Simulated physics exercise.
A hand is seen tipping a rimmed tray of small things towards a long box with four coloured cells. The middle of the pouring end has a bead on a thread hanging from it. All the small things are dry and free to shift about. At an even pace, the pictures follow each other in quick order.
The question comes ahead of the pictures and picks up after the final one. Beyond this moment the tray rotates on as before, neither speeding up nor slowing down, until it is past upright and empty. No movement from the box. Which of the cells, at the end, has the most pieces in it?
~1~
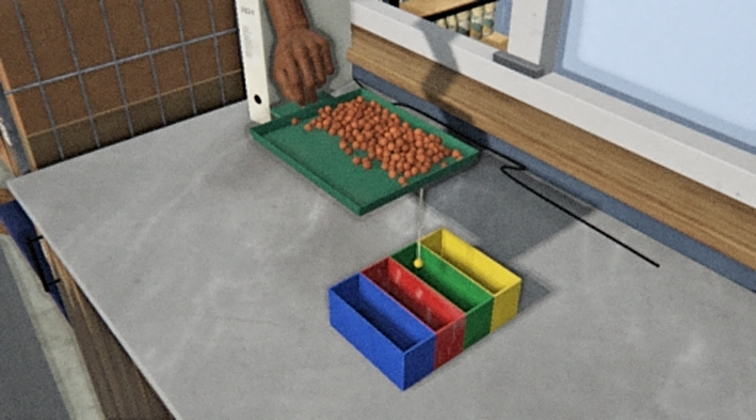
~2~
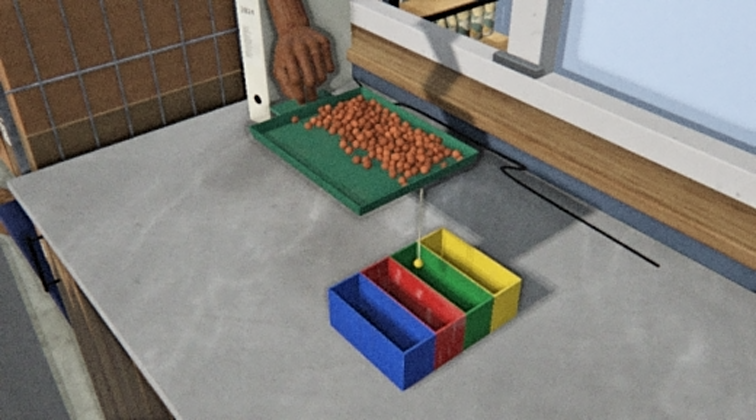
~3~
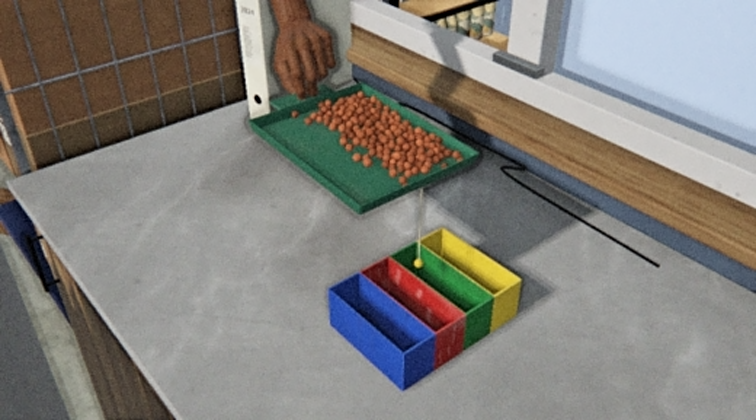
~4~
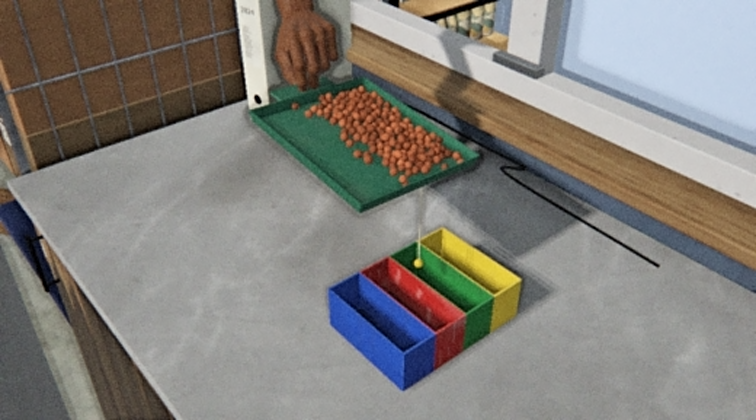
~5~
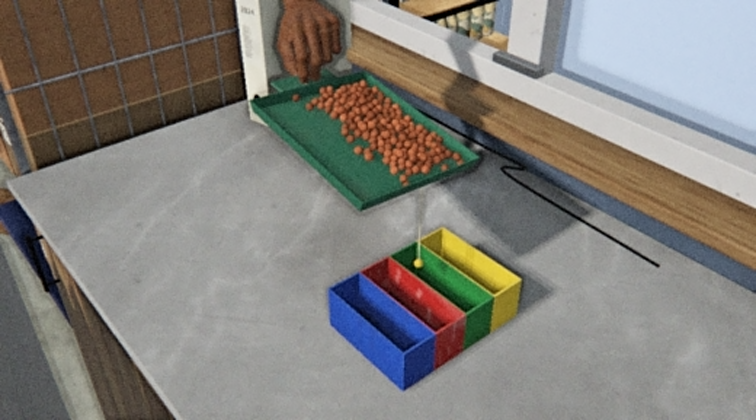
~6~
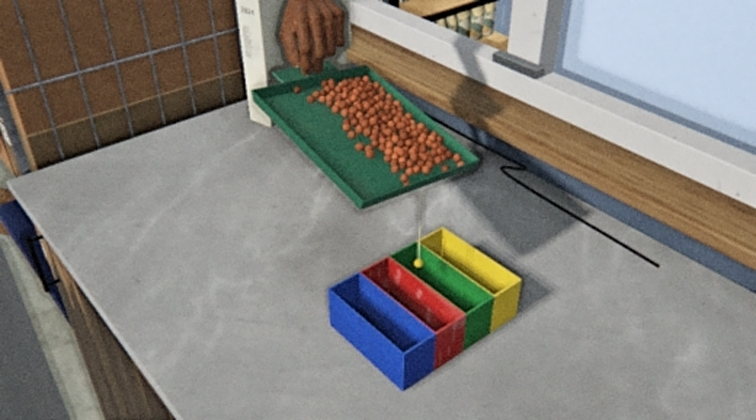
The yellow cell has the most pieces in it.
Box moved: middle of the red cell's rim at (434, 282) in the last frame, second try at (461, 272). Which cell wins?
For the first position it is that yellow cell, and for the second it is that green cell.
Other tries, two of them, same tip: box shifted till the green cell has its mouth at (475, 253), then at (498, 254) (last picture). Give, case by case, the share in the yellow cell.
About 10 per cent first, then about 0 per cent.
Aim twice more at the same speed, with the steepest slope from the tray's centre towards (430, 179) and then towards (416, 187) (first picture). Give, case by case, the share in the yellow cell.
First heading 40 %, second heading 30 %.
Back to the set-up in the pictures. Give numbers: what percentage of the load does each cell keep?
The blue cell gets about 0, the red cell about 0, the green cell about 20 and the yellow cell about 50.
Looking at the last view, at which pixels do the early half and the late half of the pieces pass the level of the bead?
Near (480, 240) and later near (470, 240).
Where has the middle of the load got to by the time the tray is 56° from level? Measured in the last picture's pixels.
The middle of the pieces sits at roughly (428, 119).
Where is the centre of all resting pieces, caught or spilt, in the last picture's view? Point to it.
Near (476, 295).
Soon, tray tipped steeply; nearly all on the tray; a stray few in the yellow cell; a small part falling or outside the box.
A while on, tray tipped right over; most on the tray; a stray few in the yellow cell; a stray few in the green cell; a small part falling or outside the box.
Towards the end, tray tipped past a quarter turn; about half in the yellow cell; about a quarter in the green cell; a stray few in the red cell; a stray few in the blue cell; about a third falling or outside the box.
Finally, tray tipped past a quarter turn; about half in the yellow cell; about a quarter in the green cell; a stray few in the red cell; a stray few in the blue cell; about a third outside the box.
